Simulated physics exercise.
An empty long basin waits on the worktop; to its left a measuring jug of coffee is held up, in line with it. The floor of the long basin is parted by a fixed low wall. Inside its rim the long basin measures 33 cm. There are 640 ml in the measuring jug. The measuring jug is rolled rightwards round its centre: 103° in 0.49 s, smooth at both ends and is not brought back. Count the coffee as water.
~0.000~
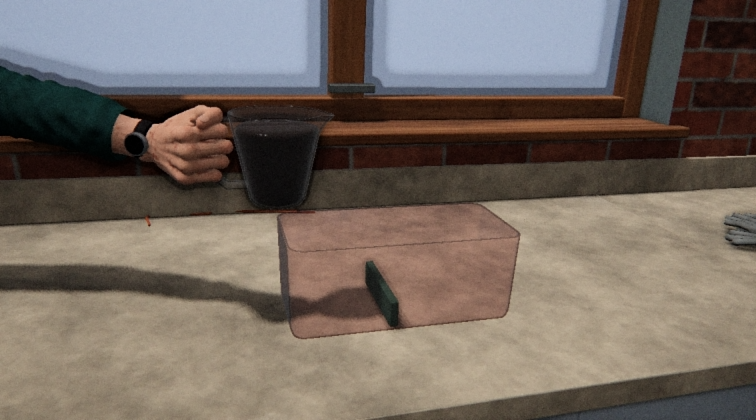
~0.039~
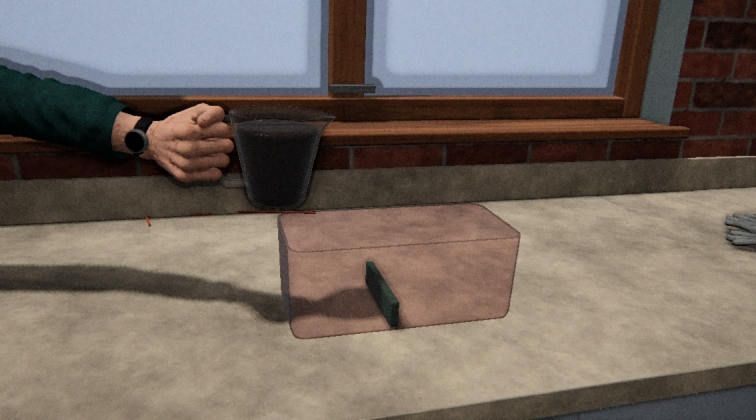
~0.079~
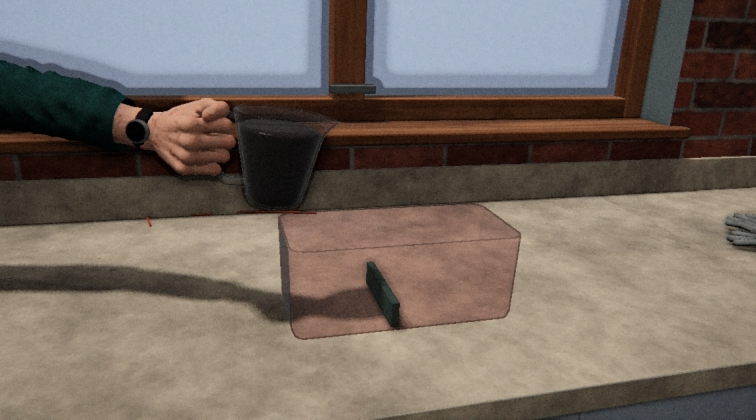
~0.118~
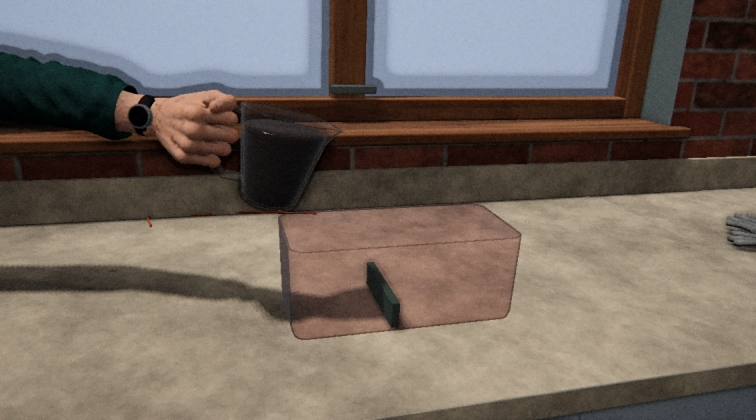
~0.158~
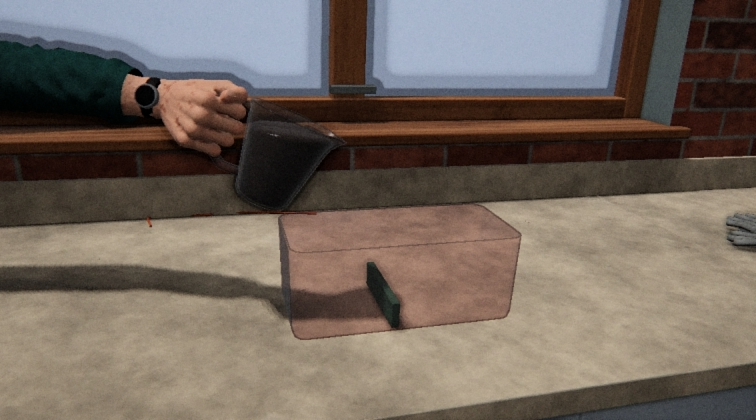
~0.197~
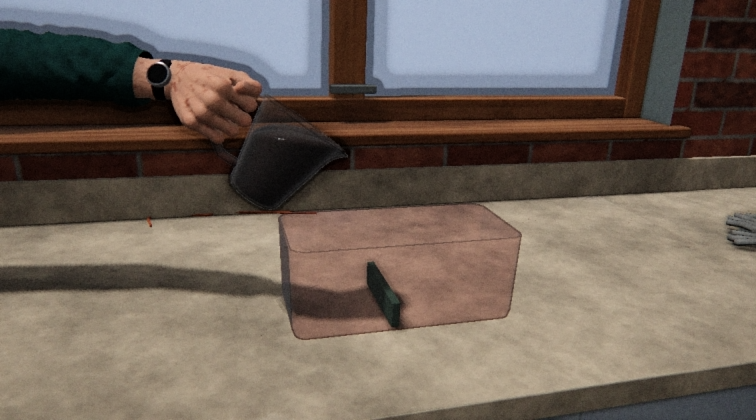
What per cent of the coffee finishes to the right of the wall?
Roughly 19 per cent is past the wall.
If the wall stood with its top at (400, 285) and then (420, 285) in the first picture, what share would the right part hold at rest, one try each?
First 15, then 15 per cent.
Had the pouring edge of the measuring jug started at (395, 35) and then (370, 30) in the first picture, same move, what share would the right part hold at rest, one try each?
First 85, then 85 per cent.
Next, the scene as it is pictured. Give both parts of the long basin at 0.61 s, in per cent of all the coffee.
Some 72 per cent left and 14 right.
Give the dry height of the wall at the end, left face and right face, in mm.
Left about 14 mm, right about 34 mm.
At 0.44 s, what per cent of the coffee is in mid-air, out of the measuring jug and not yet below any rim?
Near 18 in a hundred.
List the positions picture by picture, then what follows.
It leans 0°; its right rim is at (334, 114); the coffee meets the walls at (234, 127) and (319, 126); the long basin's rim runs from (283, 233) to (500, 219); the wall's top is at (381, 281), in the first frame.
It leans 2°; its right rim is at (335, 116); the coffee meets the walls at (235, 126) and (319, 126), in the second frame.
It leans 7°; its right rim is at (339, 121); the coffee meets the walls at (238, 124) and (322, 129), in the third frame.
It leans 14°; its right rim is at (343, 130); the coffee meets the walls at (243, 123) and (325, 133), in the fourth frame.
It leans 24°; its right rim is at (347, 142); the coffee meets the walls at (248, 127) and (333, 138), in the fifth frame.
It leans 36°; its right rim is at (348, 155); the coffee meets the walls at (247, 142) and (342, 146), in the sixth frame.
Then, 0.44 s in, the tilt is 100° and 39 per cent is still to pour, 34 is left of the wall and 9 right of it.
Then, 0.61 s in, the tilt is 103° and 7 per cent is still to pour, 73 is left of the wall and 14 right of it.
Then, 0.79 s in, the tilt is 103° and 0 per cent is still to pour, 79 is left of the wall and 18 right of it.
Then, 0.99 s in, the tilt is 103° and 0 per cent is still to pour, 79 is left of the wall and 19 right of it.
Finally, 79 per cent lies left of the wall, 19 right of it and 2 outside.
